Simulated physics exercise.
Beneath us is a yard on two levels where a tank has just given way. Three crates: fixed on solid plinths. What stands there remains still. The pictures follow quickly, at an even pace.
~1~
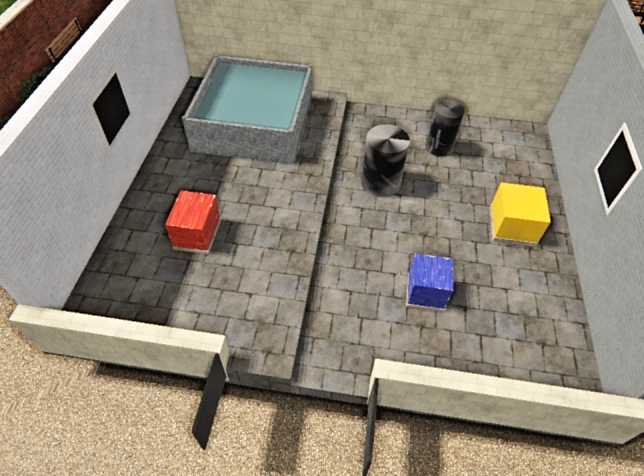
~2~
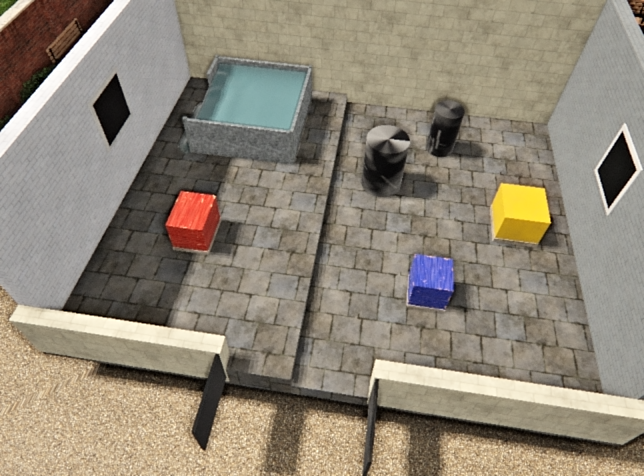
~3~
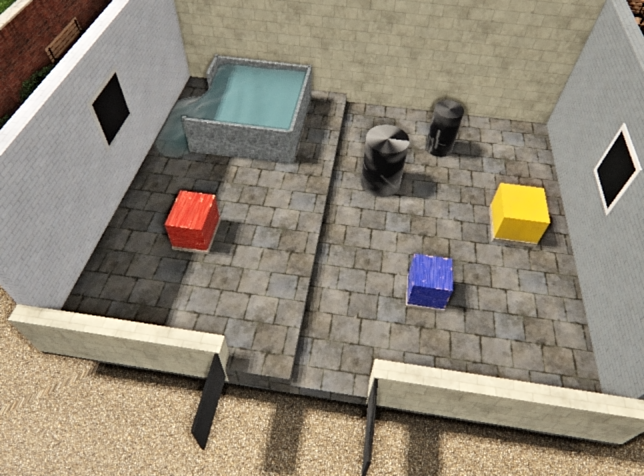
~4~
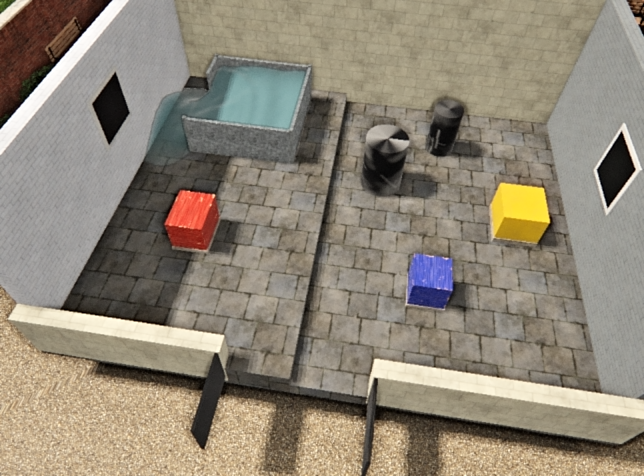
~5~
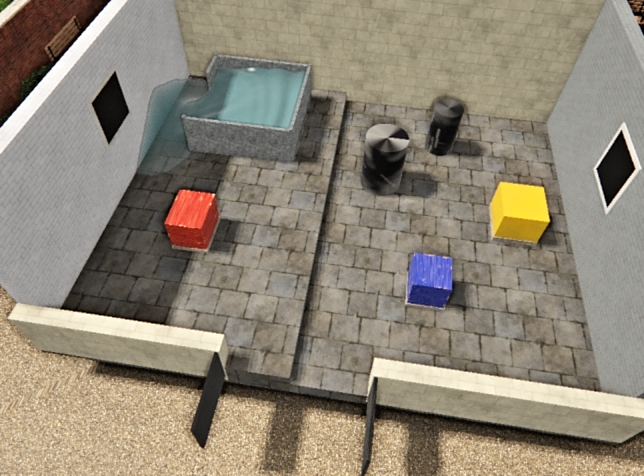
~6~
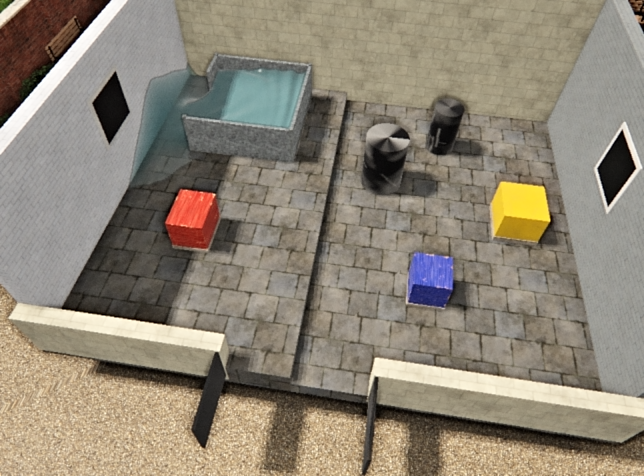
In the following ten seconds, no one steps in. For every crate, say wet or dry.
As I see it, most likely the red crate gets water on it. Most likely the blue crate gets water on it. Most likely the yellow crate remains untouched.
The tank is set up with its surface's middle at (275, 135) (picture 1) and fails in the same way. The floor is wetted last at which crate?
That would be the yellow-painted one.
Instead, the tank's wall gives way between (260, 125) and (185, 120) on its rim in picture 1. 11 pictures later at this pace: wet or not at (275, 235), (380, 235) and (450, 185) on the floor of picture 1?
Those three places would be soaking, still unsoaked and still unsoaked, in that order.
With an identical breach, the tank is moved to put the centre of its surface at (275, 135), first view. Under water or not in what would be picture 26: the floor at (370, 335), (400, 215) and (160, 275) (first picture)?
Submerged, untouched, submerged.
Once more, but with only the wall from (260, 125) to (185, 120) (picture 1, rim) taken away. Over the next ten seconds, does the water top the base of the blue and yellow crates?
As it turns out, the blue gets overtopped, and the yellow gets overtopped.
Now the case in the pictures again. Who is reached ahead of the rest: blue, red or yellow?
That one is the one in red.
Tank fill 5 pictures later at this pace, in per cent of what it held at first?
I'd put it near 60 per cent.
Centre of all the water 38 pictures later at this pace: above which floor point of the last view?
The spot I would choose is (267, 172).
A moment on, water covers 15 % of the floor; the red crate water round its plinth, the blue crate not reached, the yellow crate not reached.
Next, water covers 25 % of the floor; the red crate water round its plinth, the blue crate not reached, the yellow crate not reached.
Then, water covers 45 % of the floor; the red crate water round its plinth, the blue crate not reached, the yellow crate not reached.
Later, water covers 80 % of the floor; the red crate water round its plinth, the blue crate water round its plinth, the yellow crate water round its plinth.
In the end, water covers 95 % of the floor; the red crate was topped, the blue crate was topped, the yellow crate stayed above the water.
